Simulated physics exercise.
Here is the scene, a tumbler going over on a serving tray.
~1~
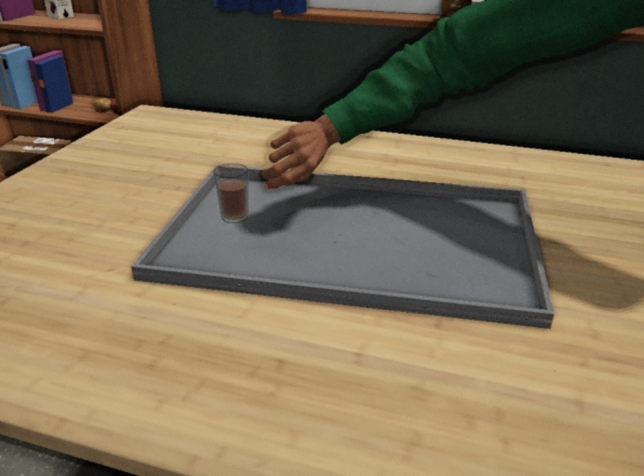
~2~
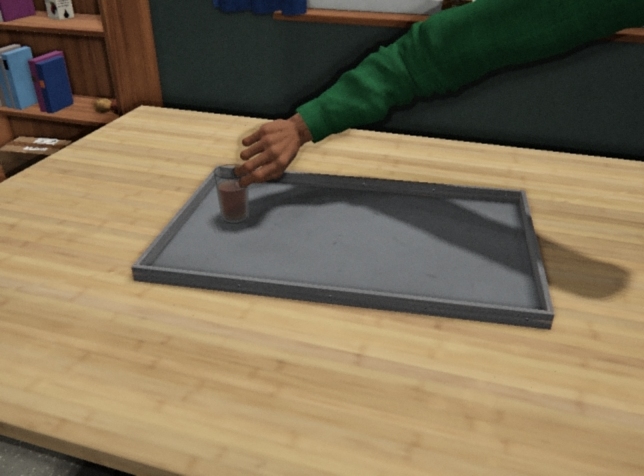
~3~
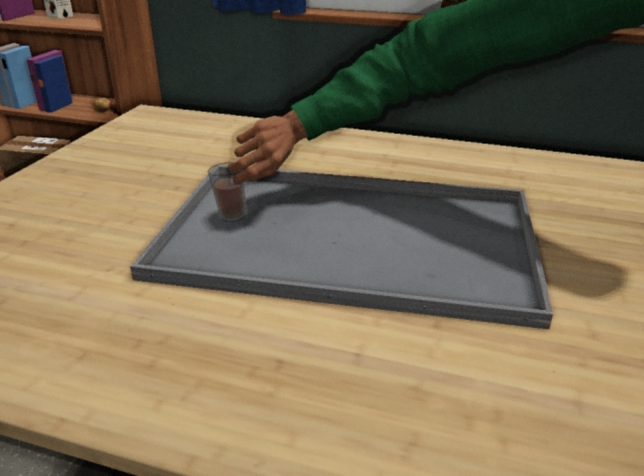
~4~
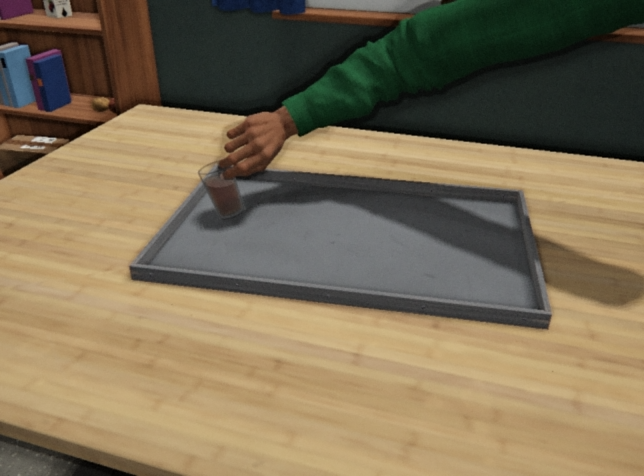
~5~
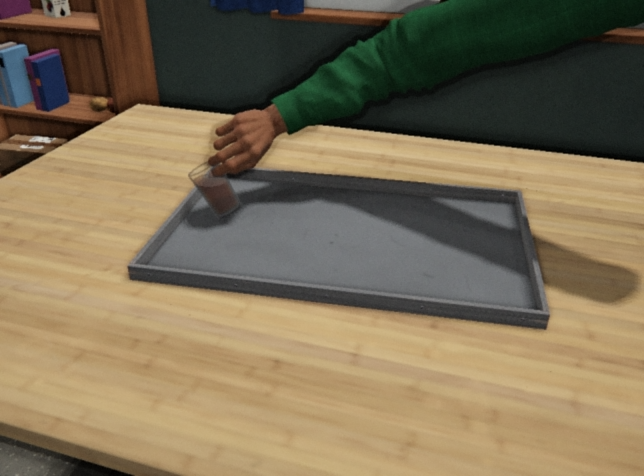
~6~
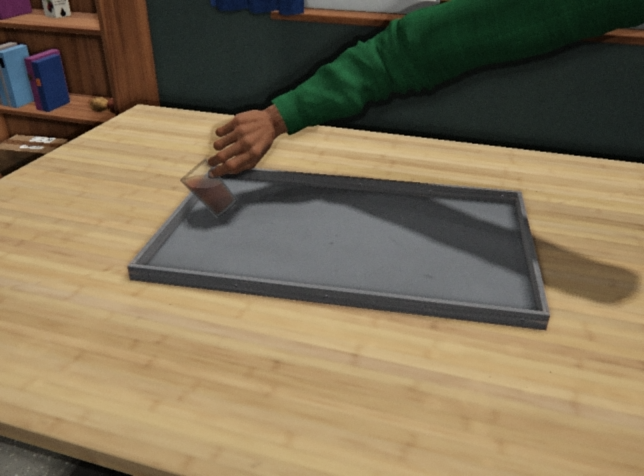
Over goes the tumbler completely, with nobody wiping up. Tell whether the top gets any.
I reckon the tray will not do its job here.
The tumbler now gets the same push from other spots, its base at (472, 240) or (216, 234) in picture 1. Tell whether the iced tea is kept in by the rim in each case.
In the first try it is held by the rim; in the second it gets out on to the top.
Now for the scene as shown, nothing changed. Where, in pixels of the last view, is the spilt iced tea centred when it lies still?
It settles with its centre at about (59, 198).
Shortly, the tumbler lies across the rim; the puddle covers about as much as a plate; it has landed past the rim.
Then, the puddle covers about as much as a tray; it has landed past the rim.
At the finish, the puddle covers about as much as a tray; it has landed past the rim.
